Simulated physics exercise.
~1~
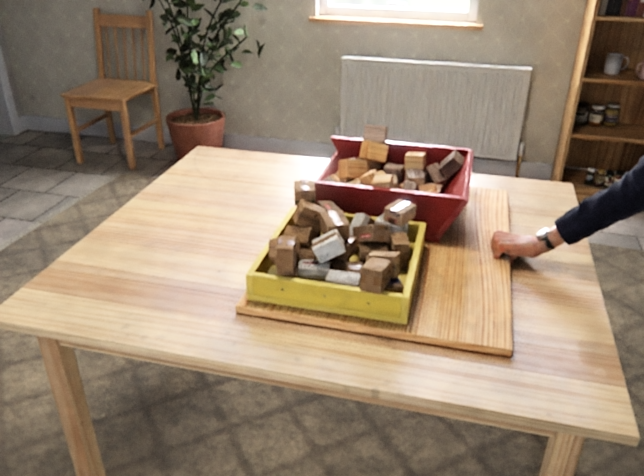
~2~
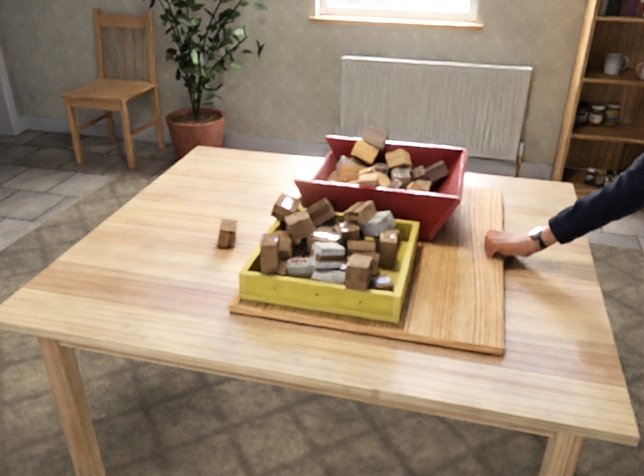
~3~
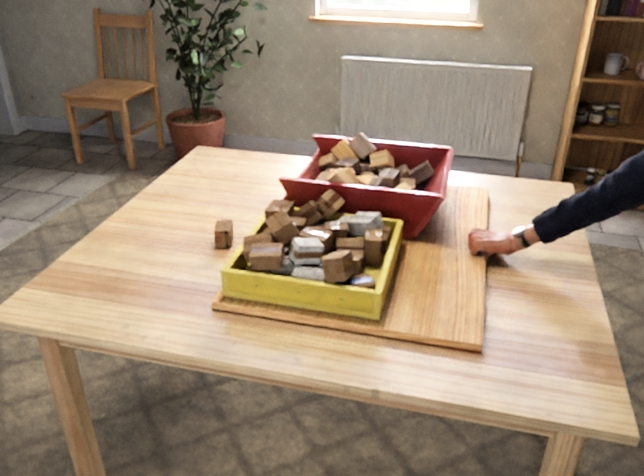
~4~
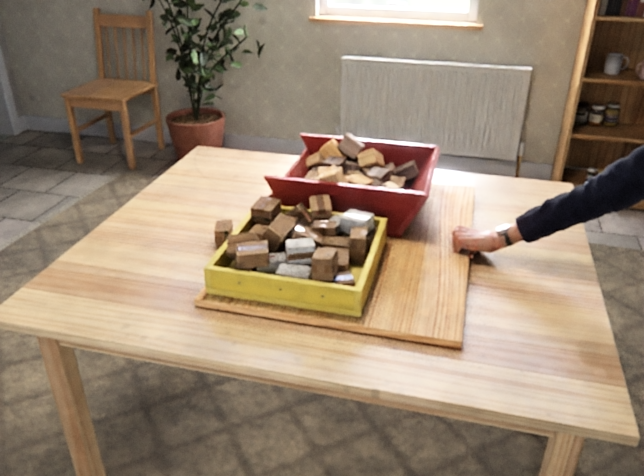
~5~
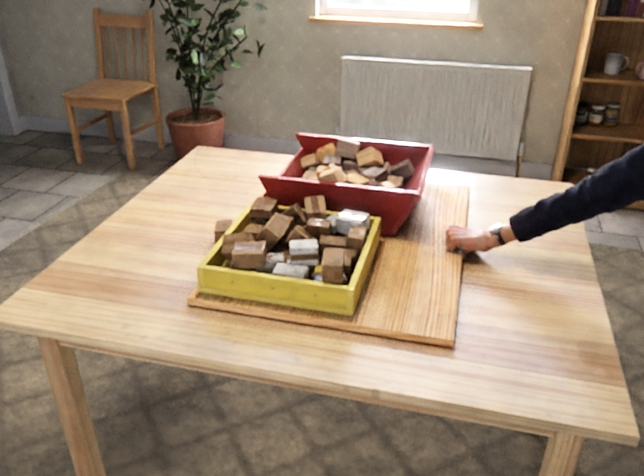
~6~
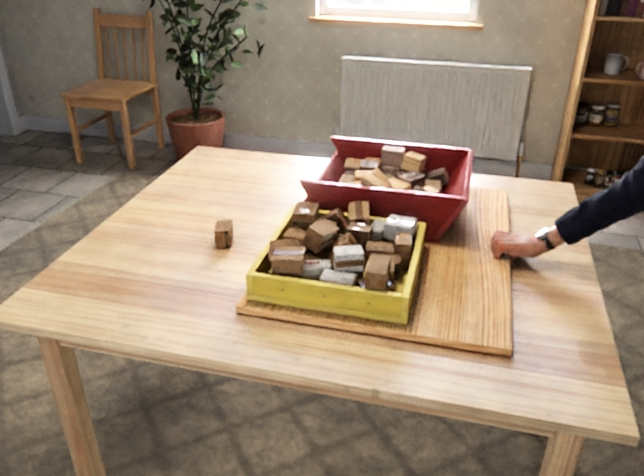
The clip opens on a wooden table where a yellow container and a red container, both heaped with loose brown and grey blocks, sit on a board gripped at its right edge by one hand. The hand moves the board left, and a single block ends up on the tabletop to the left of the yellow container. The board keeps sliding left, carrying both containers closer to the fallen block, which stays put. Finally the hand draws everything back to the right, leaving that one block alone on the table while the rest remain in their containers.
